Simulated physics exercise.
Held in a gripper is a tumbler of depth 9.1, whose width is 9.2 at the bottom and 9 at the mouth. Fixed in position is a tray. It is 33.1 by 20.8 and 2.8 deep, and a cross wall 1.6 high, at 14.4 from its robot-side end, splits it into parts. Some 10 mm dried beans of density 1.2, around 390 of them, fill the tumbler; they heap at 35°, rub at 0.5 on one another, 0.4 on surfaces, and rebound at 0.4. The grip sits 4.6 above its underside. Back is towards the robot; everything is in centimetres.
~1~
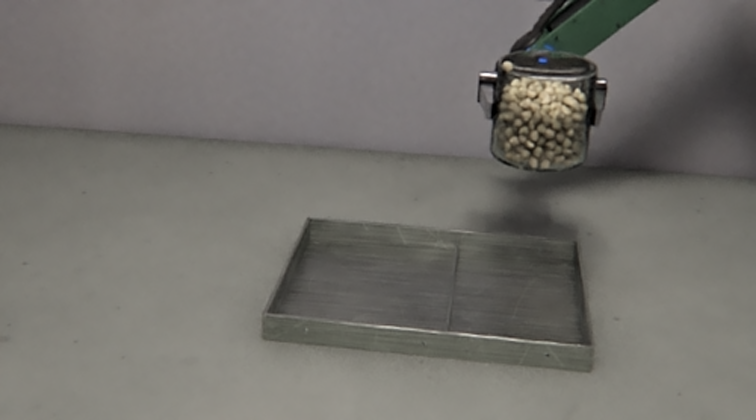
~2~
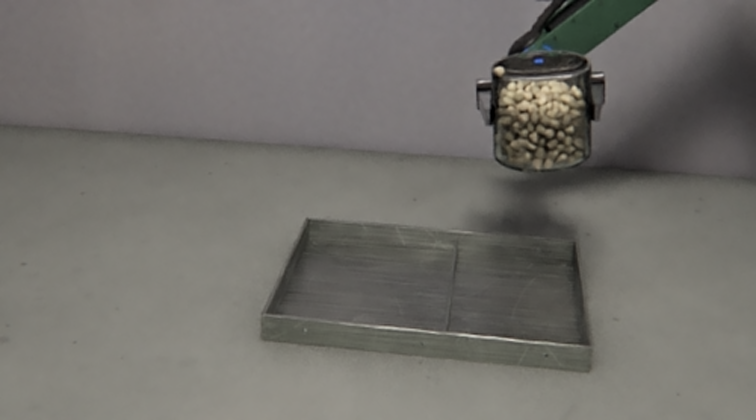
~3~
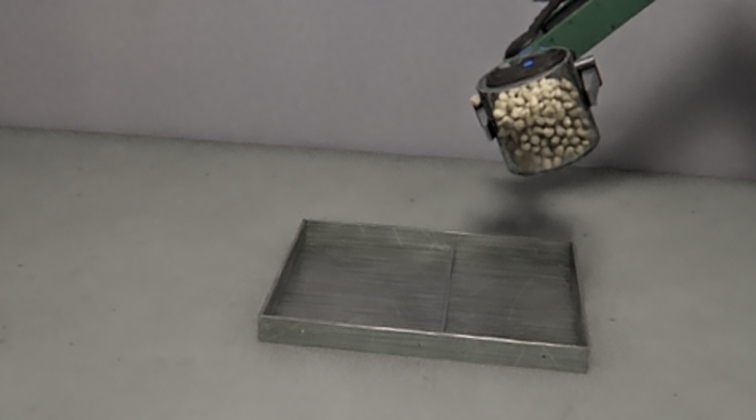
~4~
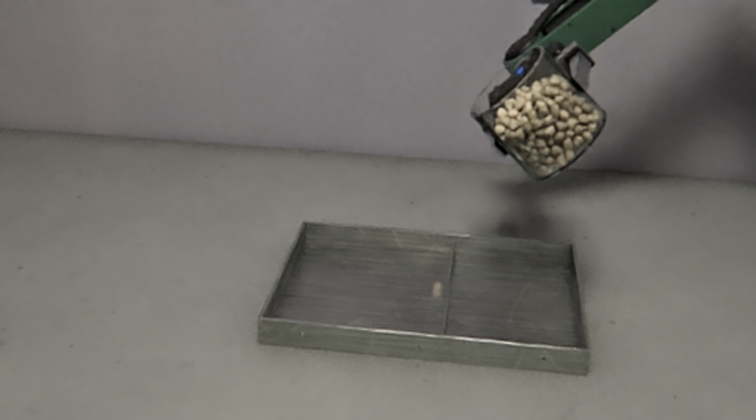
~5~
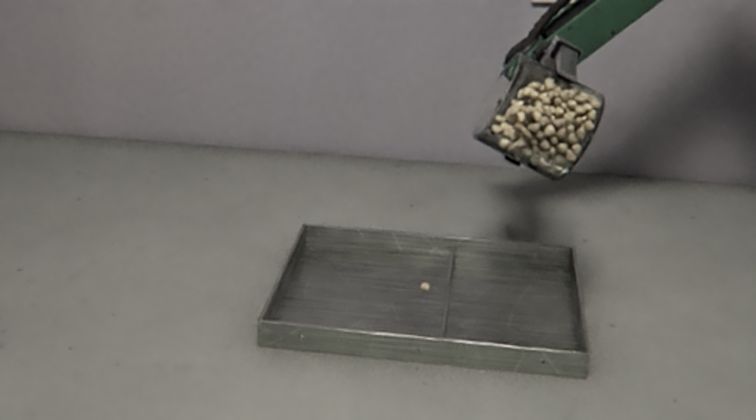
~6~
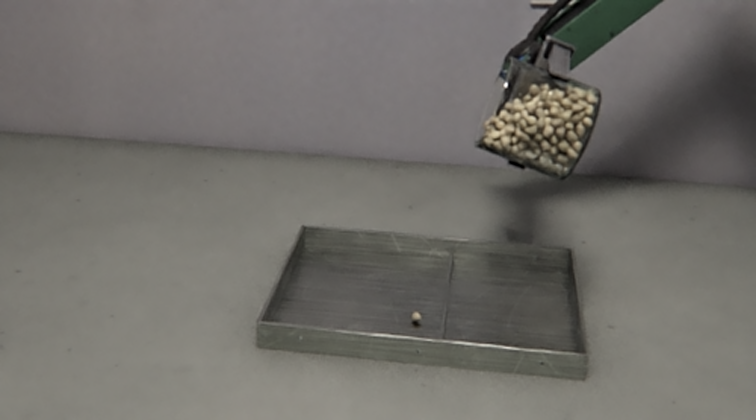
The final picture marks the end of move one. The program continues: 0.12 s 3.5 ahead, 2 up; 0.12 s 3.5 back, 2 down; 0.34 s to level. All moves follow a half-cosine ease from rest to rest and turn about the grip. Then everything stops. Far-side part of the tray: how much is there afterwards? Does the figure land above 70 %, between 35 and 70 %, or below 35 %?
The figure lands below 35 %.
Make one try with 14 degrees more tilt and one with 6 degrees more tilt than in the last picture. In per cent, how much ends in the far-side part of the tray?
Roughly 55 and 40 percent.
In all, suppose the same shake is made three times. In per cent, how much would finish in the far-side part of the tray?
Estimate: Around 55 %.
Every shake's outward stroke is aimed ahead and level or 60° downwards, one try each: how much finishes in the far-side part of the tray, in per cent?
About 20 and 0 per cent.
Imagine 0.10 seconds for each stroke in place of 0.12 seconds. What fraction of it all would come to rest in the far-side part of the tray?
That would give around 45 per cent.
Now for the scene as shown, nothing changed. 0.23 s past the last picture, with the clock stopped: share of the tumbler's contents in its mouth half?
Something near 65 per cent is there.
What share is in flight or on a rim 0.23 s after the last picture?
I'd put it near 12 per cent.
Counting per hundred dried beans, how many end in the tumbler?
My estimate would be some 70 percent.
Then, 0.23 s after the last picture, tilted 72° forward, highest piece 26 above the table; 343 in the tumbler, 1 in the far-side part, 46 in flight or on a rim.
Then, 0.46 s after the last picture, tilted 19° forward, highest piece 27 above the table; 276 in the tumbler, 96 in the far-side part, 11 in the robot-side part, 7 in flight or on a rim.
Then, 0.78 s after the last picture, level, highest piece 26 above the table; 275 in the tumbler, 102 in the far-side part, 13 in the robot-side part.
Then, 1.83 s after the last picture, level, highest piece 25 above the table; 275 in the tumbler, 102 in the far-side part, 13 in the robot-side part.
Final count, 275 in the tumbler, 102 in the far-side part, 13 in the robot-side part. That is 26 % in the far-side part of the tray.
